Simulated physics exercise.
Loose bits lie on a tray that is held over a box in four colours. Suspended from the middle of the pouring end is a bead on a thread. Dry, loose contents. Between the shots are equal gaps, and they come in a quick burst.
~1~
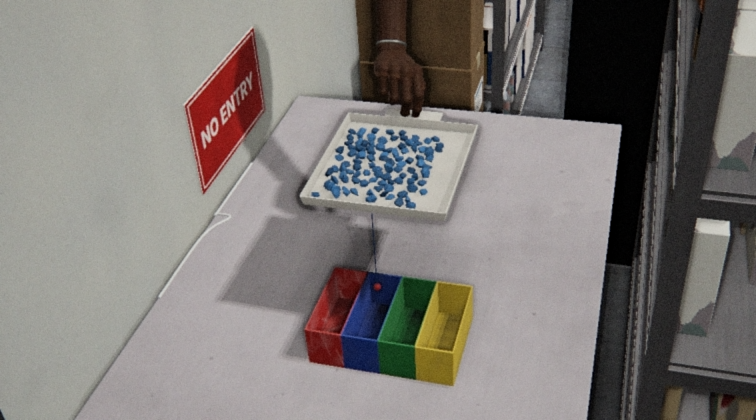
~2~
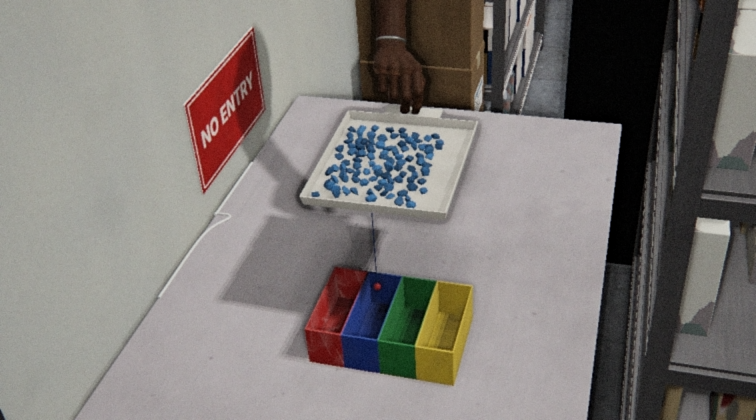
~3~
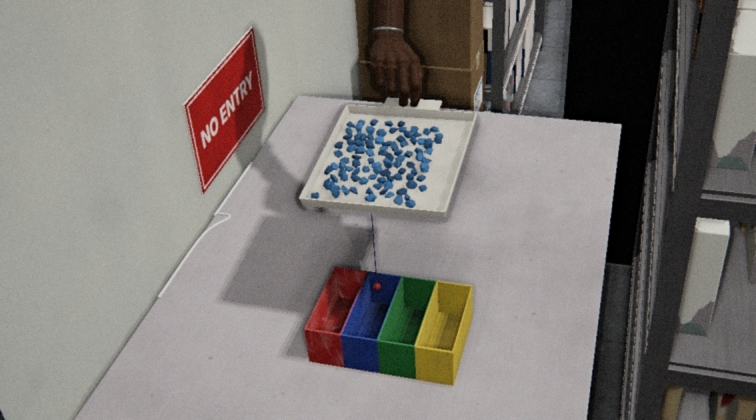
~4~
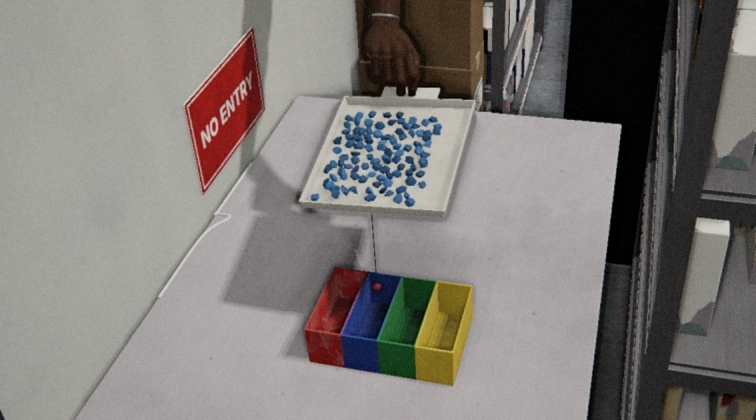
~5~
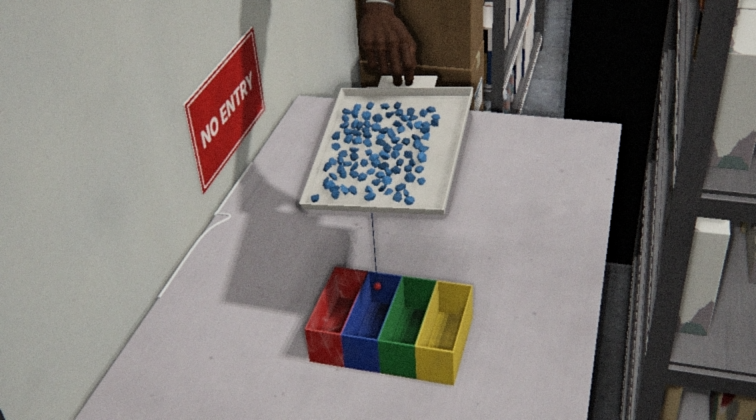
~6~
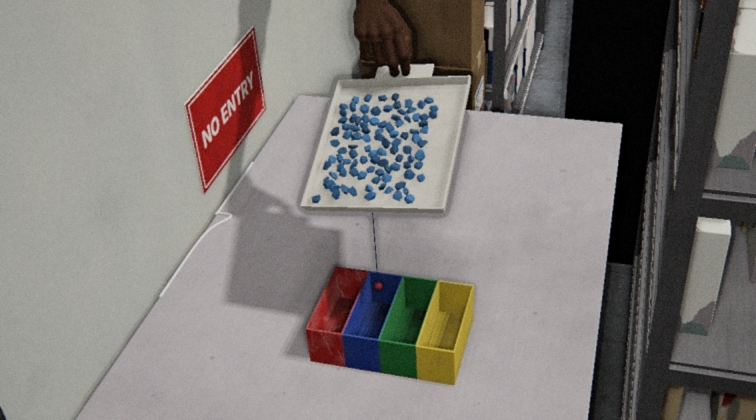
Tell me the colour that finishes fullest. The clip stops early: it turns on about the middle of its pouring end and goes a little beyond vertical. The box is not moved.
It's red.
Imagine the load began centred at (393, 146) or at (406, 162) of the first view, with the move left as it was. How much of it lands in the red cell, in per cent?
First try 40 %, second try 40 %.
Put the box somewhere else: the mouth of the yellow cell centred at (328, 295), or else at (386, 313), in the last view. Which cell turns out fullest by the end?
For the first position it is that yellow cell, and for the second it is the blue cell.
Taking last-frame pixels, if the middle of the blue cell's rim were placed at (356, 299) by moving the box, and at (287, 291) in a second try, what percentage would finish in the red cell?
About 60 per cent, then about 0 per cent.
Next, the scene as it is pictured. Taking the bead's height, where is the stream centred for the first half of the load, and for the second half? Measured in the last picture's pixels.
Near (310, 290) to start, and near (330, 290) afterwards.
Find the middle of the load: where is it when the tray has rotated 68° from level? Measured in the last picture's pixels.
Somewhere near pixel (336, 192).
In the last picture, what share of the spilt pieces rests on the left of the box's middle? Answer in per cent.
I make it about 100 percent or so.
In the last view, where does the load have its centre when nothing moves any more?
I'd put the middle somewhere around (325, 335).
Just after the last frame, tray tipped steeply; almost all on the tray; about a tenth falling or outside the box.
A moment on, tray tipped past a quarter turn; about a tenth on the tray; roughly a quarter in the red cell; about a tenth in the blue cell; roughly two thirds falling or outside the box.
Further on, tray tipped past a quarter turn; roughly a third in the red cell; about a tenth in the blue cell; just a few in the green cell; roughly half falling or outside the box.
When it is over, tray tipped past a quarter turn; roughly a third in the red cell; about a tenth in the blue cell; just a few in the green cell; not one in the yellow cell; roughly half outside the box.
